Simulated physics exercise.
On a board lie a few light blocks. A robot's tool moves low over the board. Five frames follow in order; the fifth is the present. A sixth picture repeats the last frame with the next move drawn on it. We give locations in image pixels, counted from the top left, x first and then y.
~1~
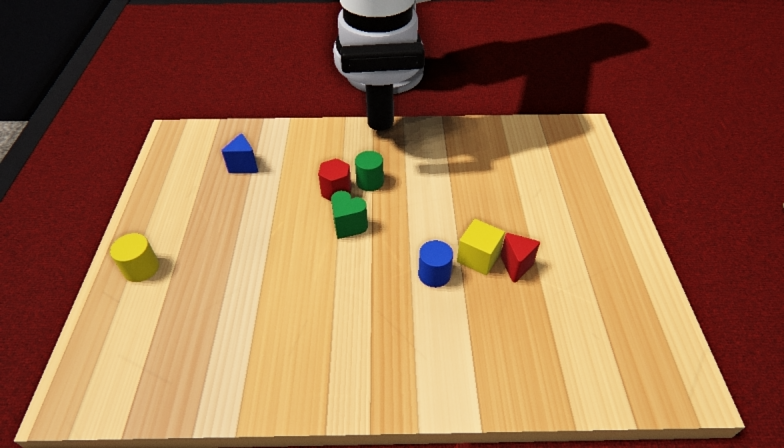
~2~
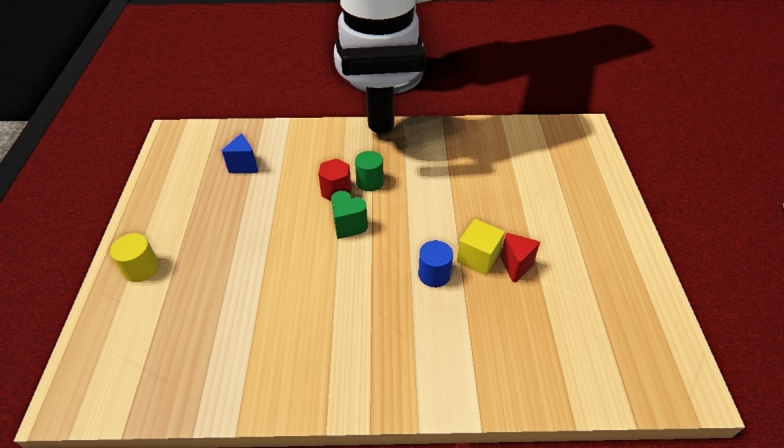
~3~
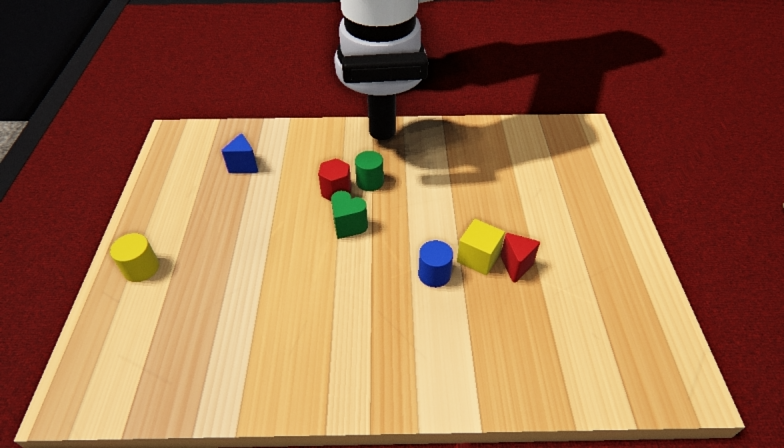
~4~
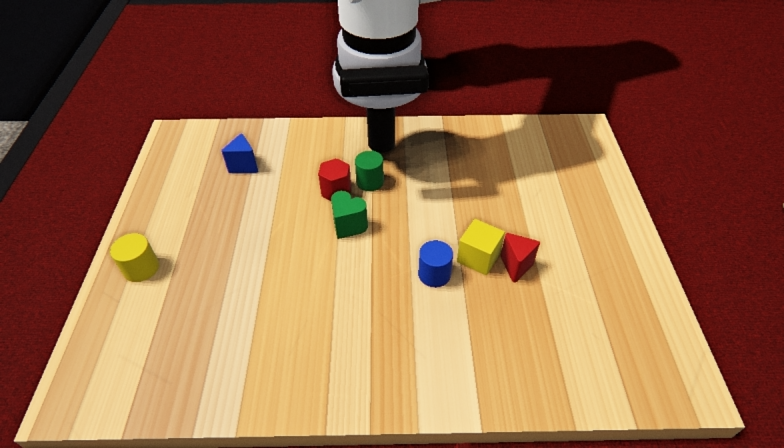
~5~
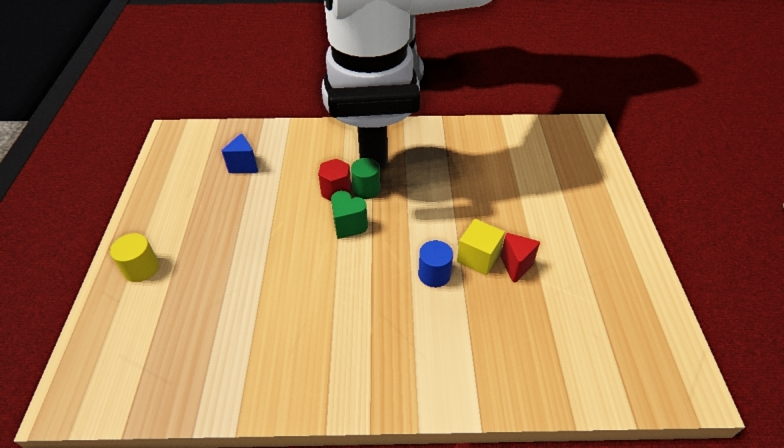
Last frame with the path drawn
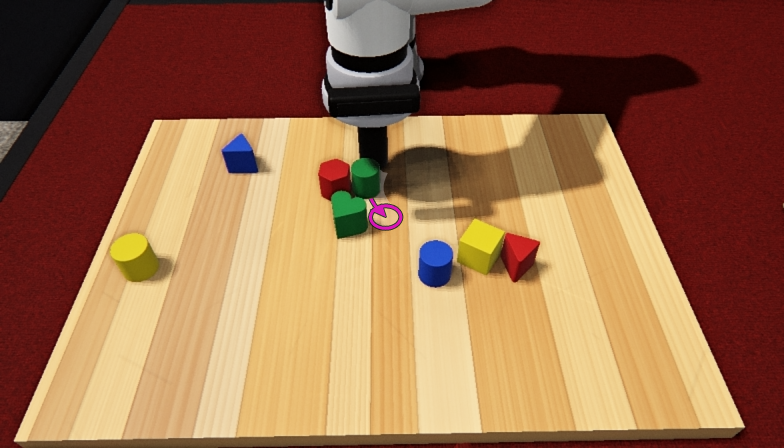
The video shows colored blocks scattered on a wooden board as a robot arm's dark tool moves slightly toward the viewer from the far edge, then nudges the green cylinder a small distance beside the red hexagonal block.
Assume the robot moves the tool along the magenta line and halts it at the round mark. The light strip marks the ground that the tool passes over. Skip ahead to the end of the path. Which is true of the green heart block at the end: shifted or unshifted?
That one moves away.
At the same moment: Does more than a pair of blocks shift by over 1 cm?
That would be a no.
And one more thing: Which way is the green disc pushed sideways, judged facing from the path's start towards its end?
The green disc is shifted sideways to the right, facing along the path from start to end.
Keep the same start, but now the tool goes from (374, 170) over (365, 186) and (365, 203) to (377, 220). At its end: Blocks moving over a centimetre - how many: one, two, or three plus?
Expect two.
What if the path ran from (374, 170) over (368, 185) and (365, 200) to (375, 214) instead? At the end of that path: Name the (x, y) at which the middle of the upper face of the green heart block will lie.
The middle of its upper face will lie at (334, 225).
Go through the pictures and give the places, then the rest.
The first picture shows tip of the tool at (381, 123), middles of tops, red hexagonal block at (334, 169), green heart block at (347, 204), green disc at (369, 159).
The second picture shows tool at (381, 125), nothing pushed.
The third picture shows tool at (382, 132), nothing pushed.
The fourth picture shows tool at (382, 144), nothing pushed.
The fifth picture shows tool at (374, 161), red hexagonal block at (334, 169), green heart block at (347, 204), green disc at (365, 167).
The line goes from (374, 170) by way of (369, 186) and (373, 202) to (386, 217).
What follows on the original path. Halfway along, tool at (369, 186); green heart block at (342, 210); green disc at (357, 192).
At the end, tool at (386, 208); red hexagonal block unmoved; green heart block at (335, 220), turned 30° clockwise; green disc at (363, 211).
